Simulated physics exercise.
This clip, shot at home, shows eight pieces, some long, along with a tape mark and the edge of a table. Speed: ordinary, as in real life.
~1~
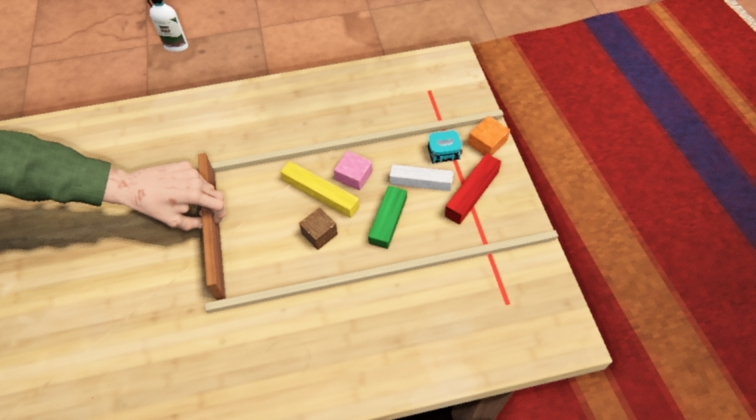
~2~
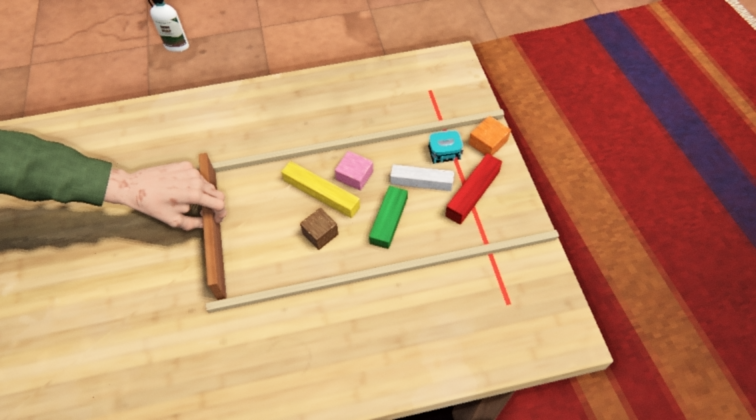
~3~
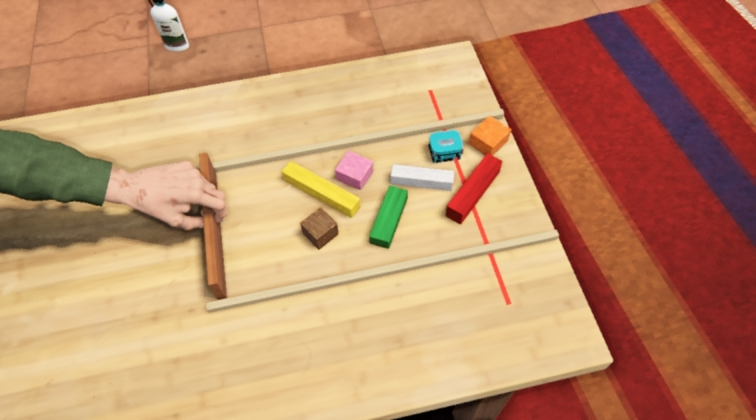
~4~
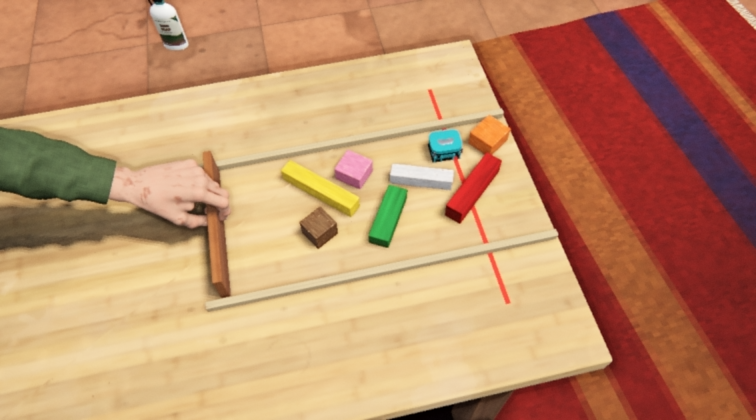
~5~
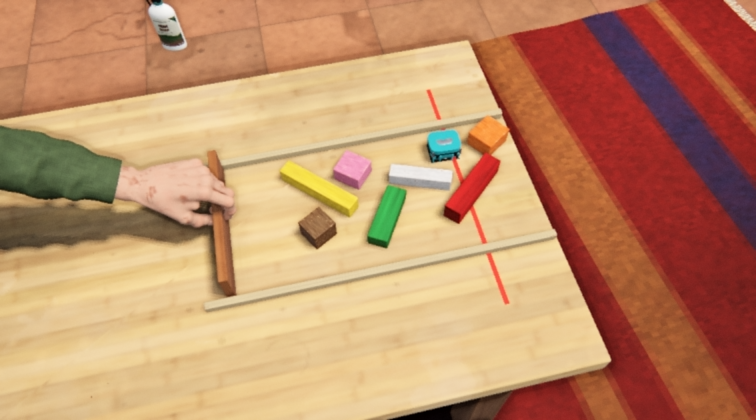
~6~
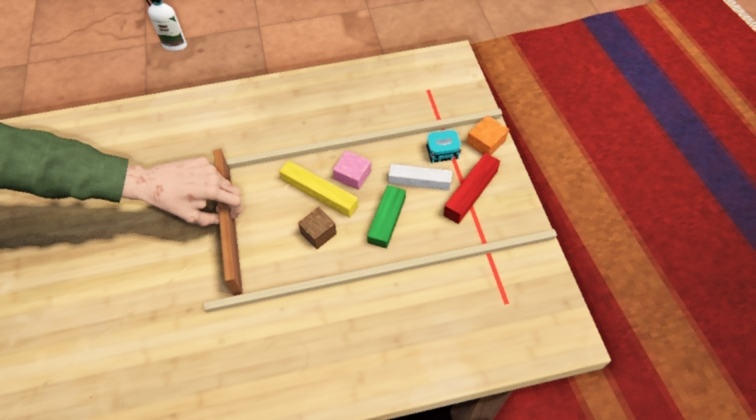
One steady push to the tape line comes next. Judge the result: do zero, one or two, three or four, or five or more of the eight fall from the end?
I expect only one or a pair of them will drop off.
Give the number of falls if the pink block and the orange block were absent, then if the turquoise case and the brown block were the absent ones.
1, then 1.
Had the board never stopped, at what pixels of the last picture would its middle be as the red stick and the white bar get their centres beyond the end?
First one: Around (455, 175). Other one: Around (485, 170).
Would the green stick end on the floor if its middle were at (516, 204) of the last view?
In that case it keeps its place.
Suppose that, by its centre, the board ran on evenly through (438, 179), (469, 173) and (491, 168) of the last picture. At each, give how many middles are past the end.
In order, that gives 1, then 3, then 4.
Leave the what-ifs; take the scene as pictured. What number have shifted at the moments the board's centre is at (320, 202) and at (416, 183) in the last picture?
Counting first: 3, next 8.
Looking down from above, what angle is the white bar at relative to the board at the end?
Near 30 degrees.
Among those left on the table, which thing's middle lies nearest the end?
It's the turquoise case.
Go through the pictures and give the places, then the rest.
In the first frame, orange block (489, 137); red stick (473, 189); turquoise case (444, 147); board (211, 224); tape (464, 185).
In the second frame, red stick (474, 188); brown block (320, 229).
In the third frame, turquoise case (445, 147); board (212, 224).
In the fourth frame, orange block (489, 136); green stick (389, 216).
In the fifth frame, red stick (472, 188); white bar (420, 177).
In the sixth frame, orange block (488, 137); red stick (472, 188); turquoise case (443, 147); board (228, 220); tape (463, 184).
Soon after, none off yet; orange block at rest near (488, 137); red stick at rest near (472, 188); turquoise case at rest near (443, 147).
After that, none off yet; orange block at rest near (488, 137); red stick moving near (479, 190); turquoise case moving near (447, 147).
In the end, the number that fall off is one or two; gone, red stick and orange block.
